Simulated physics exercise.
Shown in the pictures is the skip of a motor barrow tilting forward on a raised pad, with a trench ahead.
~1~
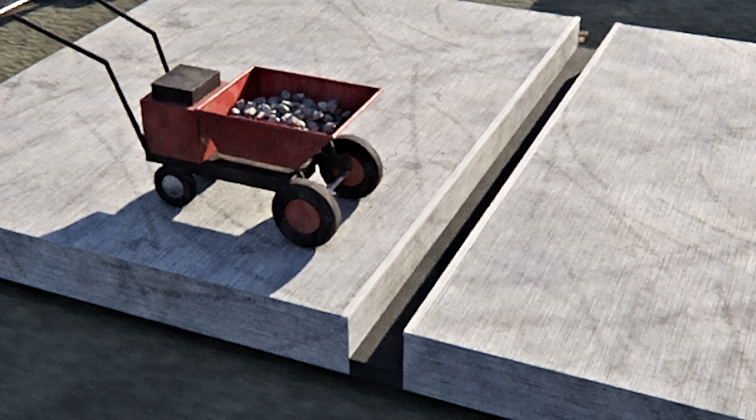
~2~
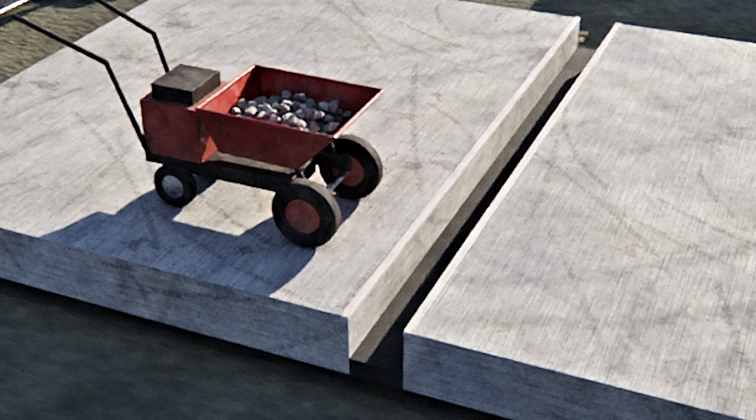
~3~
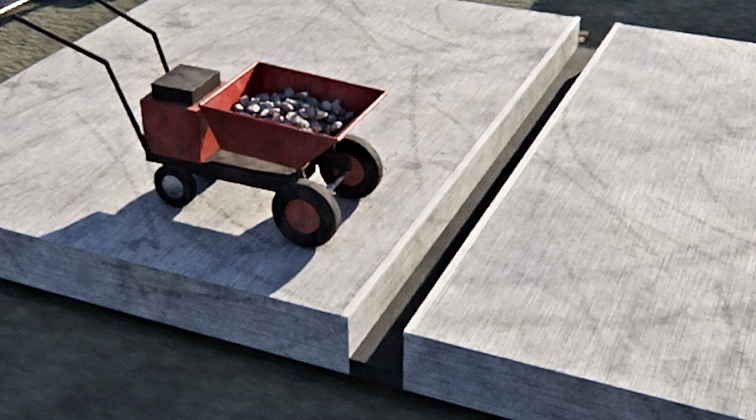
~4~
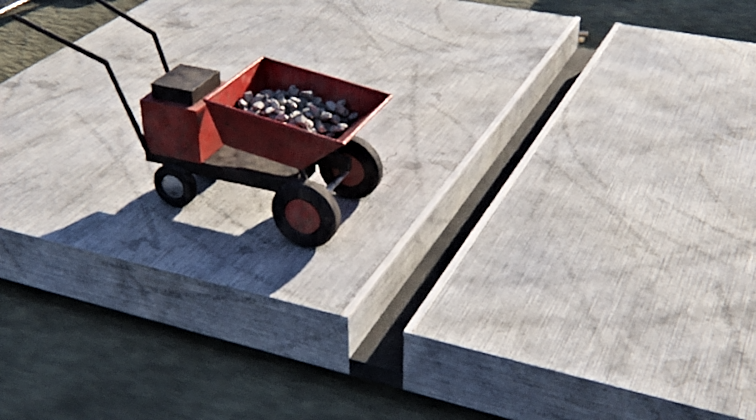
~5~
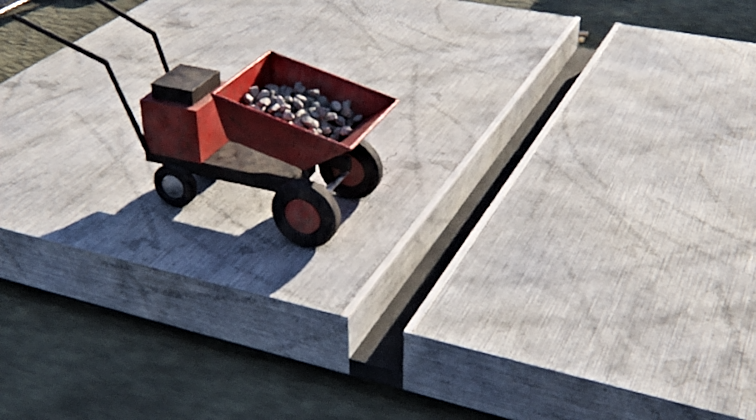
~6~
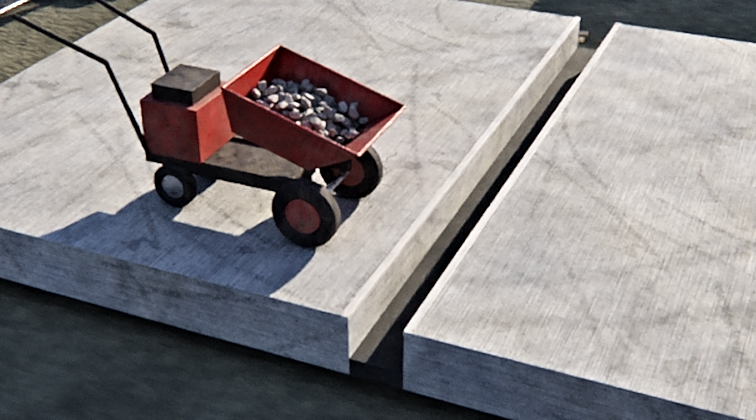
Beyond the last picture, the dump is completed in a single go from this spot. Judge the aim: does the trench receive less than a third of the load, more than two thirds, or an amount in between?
It receives more than two thirds.
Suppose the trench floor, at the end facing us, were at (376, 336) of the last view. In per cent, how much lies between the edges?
Estimated share: Approx. 80 %.
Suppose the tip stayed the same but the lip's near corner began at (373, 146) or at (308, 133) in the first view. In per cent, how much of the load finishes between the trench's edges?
Result: Try 1 = 20 %, try 2 = 100 %.
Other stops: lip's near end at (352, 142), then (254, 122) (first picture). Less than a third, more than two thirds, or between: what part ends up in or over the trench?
In the middle band; then below one third.
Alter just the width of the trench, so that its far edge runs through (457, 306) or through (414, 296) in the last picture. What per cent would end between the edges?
Lab note: Case 1 near 100 percent, case 2 near 60 percent.
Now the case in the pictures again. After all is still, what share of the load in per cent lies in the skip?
0 in a hundred, roughly.
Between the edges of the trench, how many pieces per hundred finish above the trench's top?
I'd put it near 0 in a hundred.
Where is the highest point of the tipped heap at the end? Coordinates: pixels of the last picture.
Top, approx.: (511, 243).
Soon after the last picture, skip tipped steeply; all in the skip.
A little later, skip tipped steeply; nearly all in the skip; a small part in or heaped over the trench; a stray few falling.
Later still, skip tipped right over; a small part in the skip; most in or heaped over the trench; a small part beyond it.
By the end, skip tipped right over; nearly all in or heaped over the trench; a small part beyond it.
